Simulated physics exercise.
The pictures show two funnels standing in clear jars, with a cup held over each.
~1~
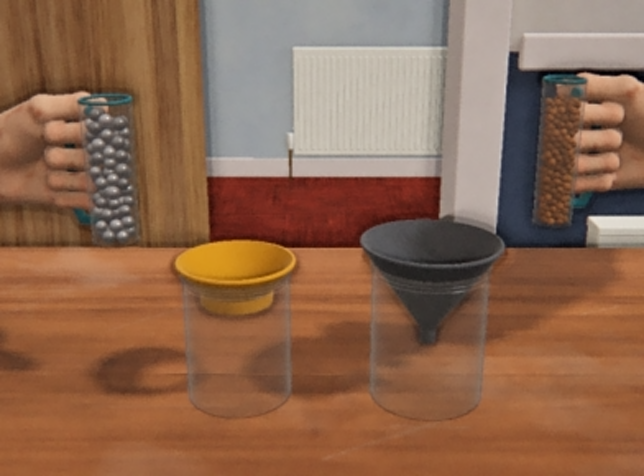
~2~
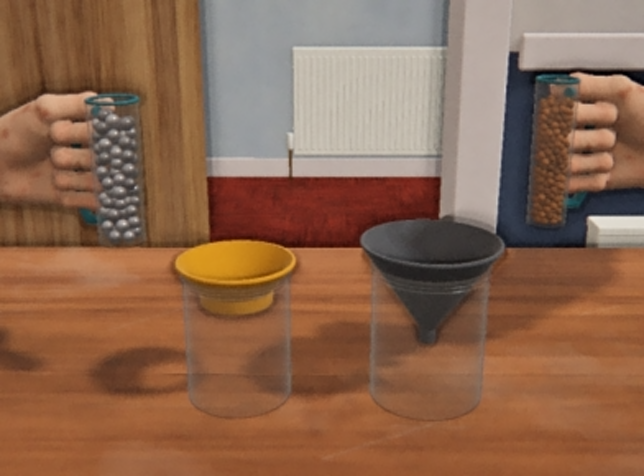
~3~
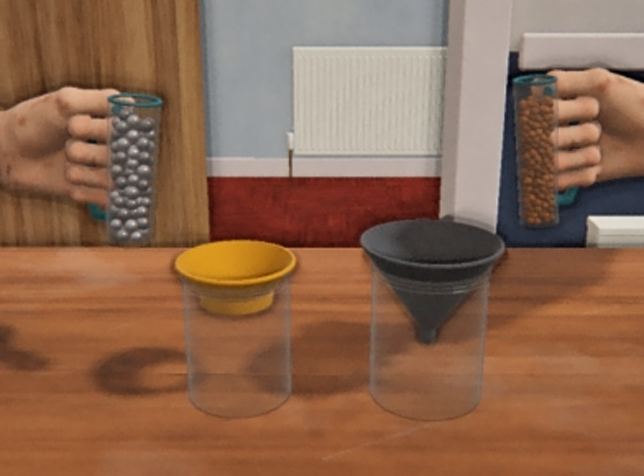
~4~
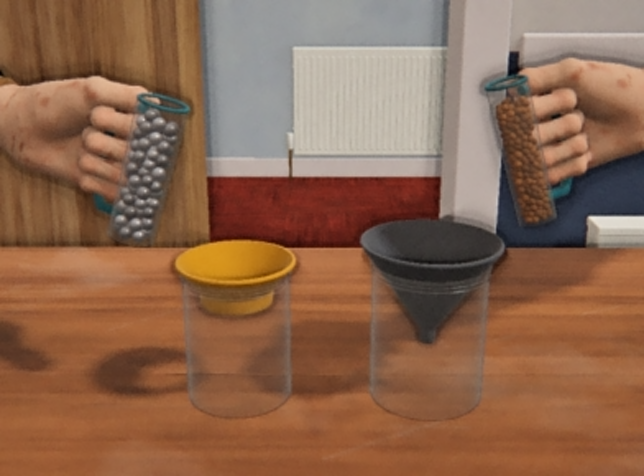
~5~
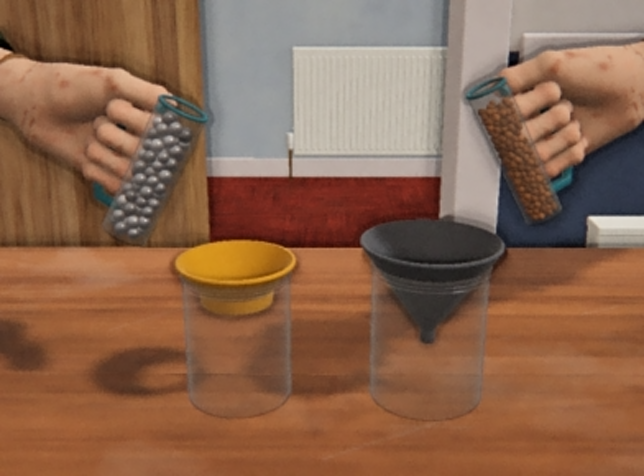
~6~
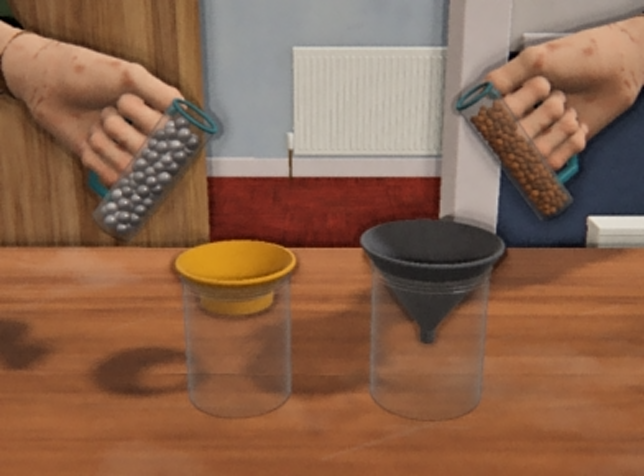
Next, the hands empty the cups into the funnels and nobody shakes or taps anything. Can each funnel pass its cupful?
The left funnel runs clear and the right funnel gets blocked.
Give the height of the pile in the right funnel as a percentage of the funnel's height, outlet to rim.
Some 65 per cent.
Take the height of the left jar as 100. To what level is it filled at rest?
It comes to 20 per cent or so.
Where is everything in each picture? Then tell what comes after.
Left funnel (236, 271), outlet at (237, 301), about 5 pieces wide; left cup (111, 172), holding steel balls; right funnel (431, 252), outlet at (427, 341), under two pieces wide; right cup (558, 153), holding cereal balls, in the first picture.
Left cup (117, 172), upright; right cup (552, 153), upright, in the second picture.
Left cup (132, 172), tipped 6°; right cup (537, 153), tipped 6°, in the third picture.
Left cup (146, 172), tipped 17°; right cup (523, 153), tipped 17°, in the fourth picture.
Left cup (153, 172), tipped 28°; right cup (516, 153), tipped 28°, in the fifth picture.
Left funnel (236, 271), outlet at (237, 301); left cup (153, 172), tipped 38°; right funnel (431, 252), outlet at (427, 341); right cup (516, 153), tipped 38°, in the sixth picture.
Then, 0.31 s later than the last frame, left, every one still in the cup; right, every one still in the cup.
Then, 0.70 s later than the last frame, left, every one still in the cup; right, every one still in the cup.
Then, 1.11 s later than the last frame, left, the larger part still in the cup, about a tenth in or over the funnel, about a tenth down in the jar; right, almost all still in the cup, about a tenth in or over the funnel.
When it is over, left, every one down in the jar; right, almost all stuck in the funnel, just a few down in the jar.
